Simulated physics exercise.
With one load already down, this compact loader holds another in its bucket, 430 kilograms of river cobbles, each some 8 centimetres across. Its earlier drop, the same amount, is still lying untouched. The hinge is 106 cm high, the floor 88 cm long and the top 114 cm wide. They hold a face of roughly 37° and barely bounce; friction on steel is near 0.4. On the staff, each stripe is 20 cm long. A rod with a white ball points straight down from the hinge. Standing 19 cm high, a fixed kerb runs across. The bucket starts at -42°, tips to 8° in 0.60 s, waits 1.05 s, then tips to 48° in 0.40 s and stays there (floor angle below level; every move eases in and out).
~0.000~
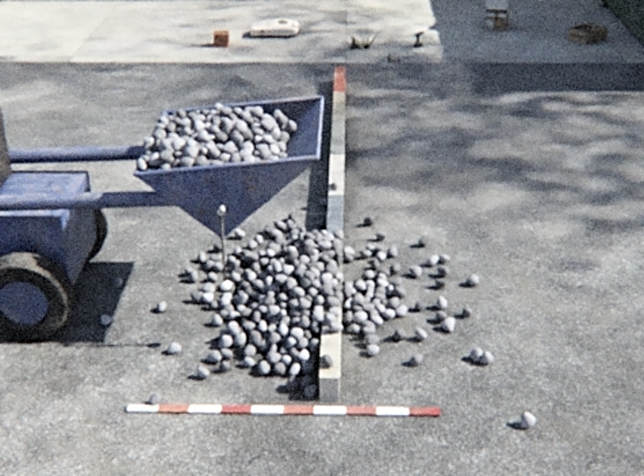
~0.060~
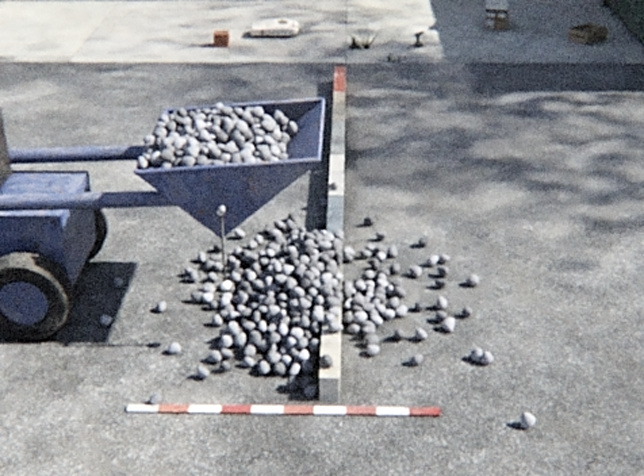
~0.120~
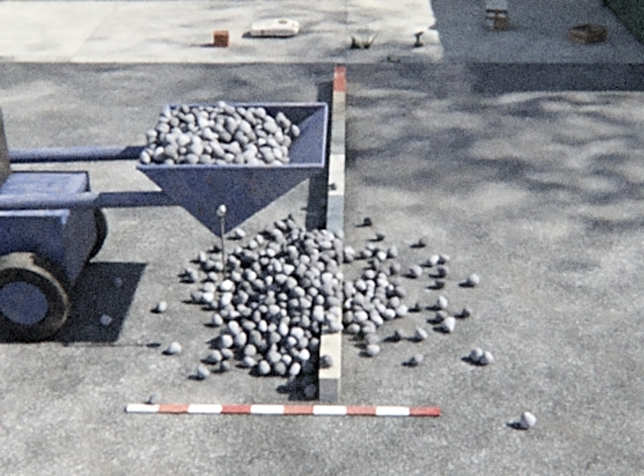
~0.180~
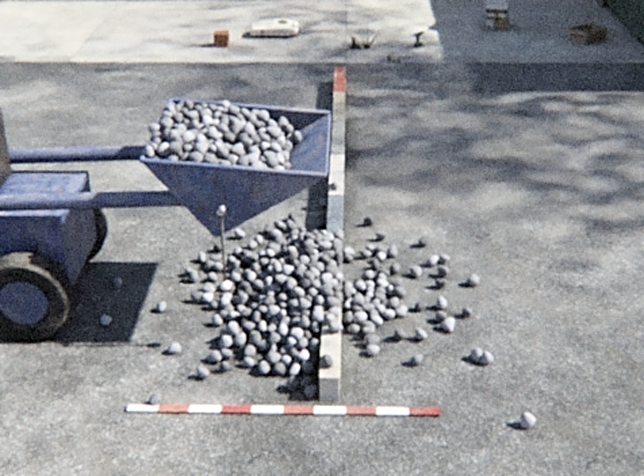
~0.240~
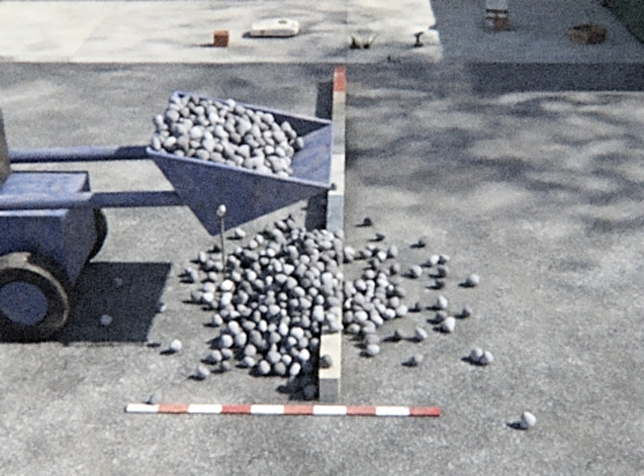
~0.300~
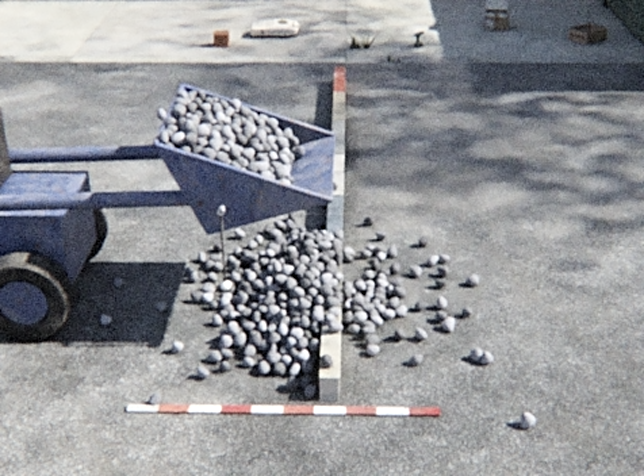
A blue loader stands at the left on sunlit grey asphalt, seen from the side and slightly above by a still camera. Its raised bucket holds rounded grey stones above a loose heap spread across a narrow kerb, with a red-and-white staff lying in front. The bucket slowly rotates, its front lip lowering and its back rising, while the stones inside shift and the heap below stays still.
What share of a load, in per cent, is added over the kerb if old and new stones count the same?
I would say 58 percent.
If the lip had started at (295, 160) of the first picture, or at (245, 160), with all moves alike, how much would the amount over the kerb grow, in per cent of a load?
Close to 40 per cent, followed by close to 10 per cent.
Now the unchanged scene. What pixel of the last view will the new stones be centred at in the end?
They settle centred around (351, 284).
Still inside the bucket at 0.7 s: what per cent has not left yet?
It holds some 100 per cent.
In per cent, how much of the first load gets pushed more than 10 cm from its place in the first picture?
Some 10 percent, give or take.
After 0.4 s the floor is at 0°; in per cent of one load, 100 in the bucket, 87 on this side of the kerb, 14 over the kerb; the foremost stones are at (468, 313).
After 0.7 s the floor is at 8°; in per cent of one load, 100 in the bucket, 87 on this side of the kerb, 14 over the kerb; the foremost stones are at (468, 313).
After 2.5 s the floor is at 48°; in per cent of one load, 16 in the bucket, 127 on this side of the kerb, 58 over the kerb; the foremost stones are at (513, 285).
After 5.1 s the floor is at 48°; in per cent of one load, 3 in the bucket, 126 on this side of the kerb, 71 over the kerb; the foremost stones are at (513, 279). Net gain over the kerb, 58.
